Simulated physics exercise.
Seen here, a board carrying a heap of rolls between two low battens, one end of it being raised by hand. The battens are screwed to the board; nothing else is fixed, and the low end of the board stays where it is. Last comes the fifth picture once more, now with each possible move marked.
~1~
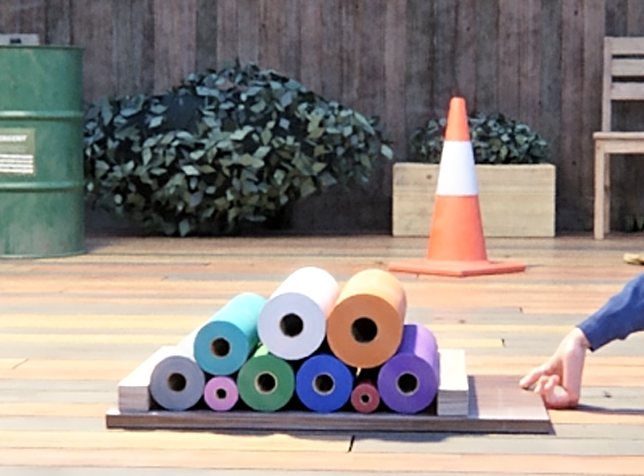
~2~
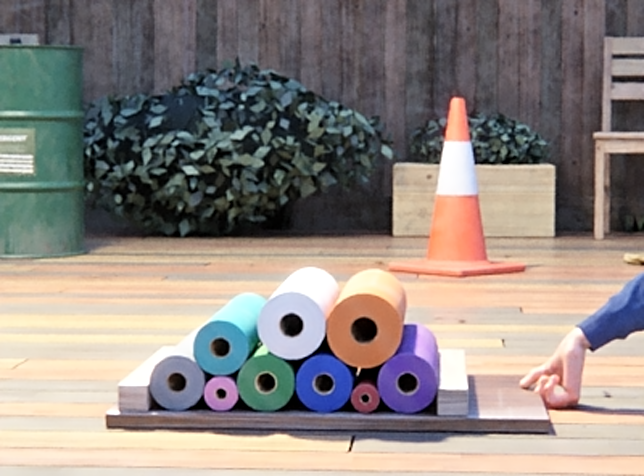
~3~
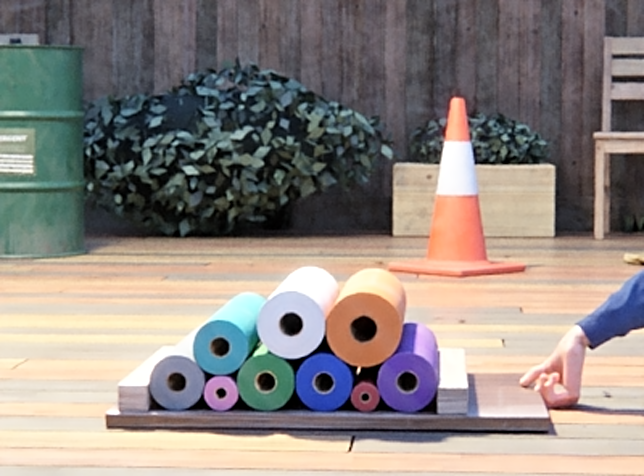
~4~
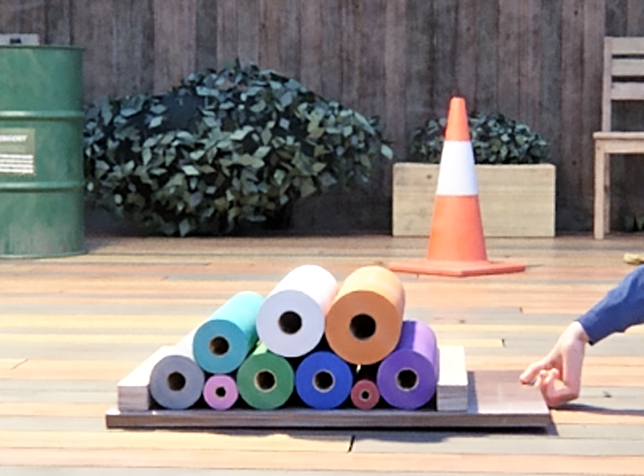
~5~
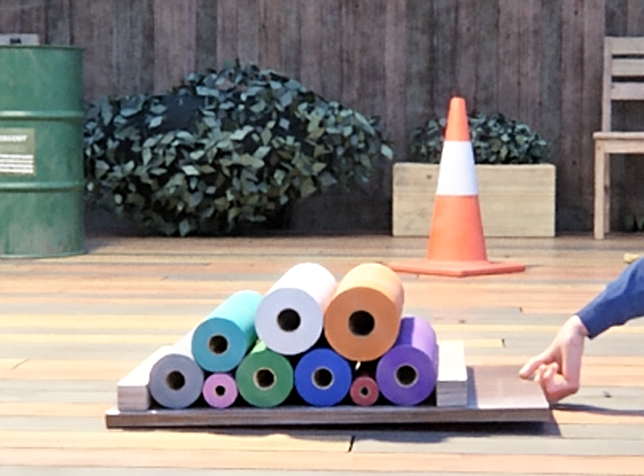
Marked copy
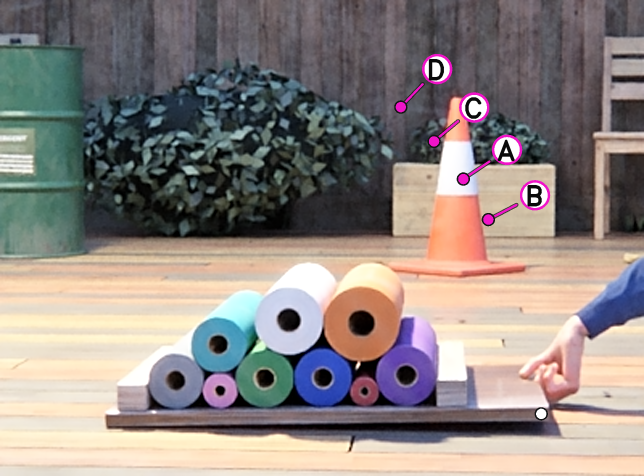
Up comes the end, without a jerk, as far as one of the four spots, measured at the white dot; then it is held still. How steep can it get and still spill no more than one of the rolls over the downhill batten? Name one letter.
The last mark within the limit is A.
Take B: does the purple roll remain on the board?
Yes.
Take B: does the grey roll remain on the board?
The grey roll: Yes.
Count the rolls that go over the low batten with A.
With A, none.
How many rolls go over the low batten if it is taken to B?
It comes to none.
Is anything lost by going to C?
Yes, at C.
On the marked copy, A at (464, 179); B at (488, 219); C at (434, 141); D at (401, 107); the white dot at (541, 414).
Following A. Soon after the start, board at 19°.
Later, board at 34°.
In the end, board at 34°, none over the low batten.
As for the rest, B none over the low batten; C three over the low batten (turquoise, orange, white); D three over the low batten (turquoise, orange, white).
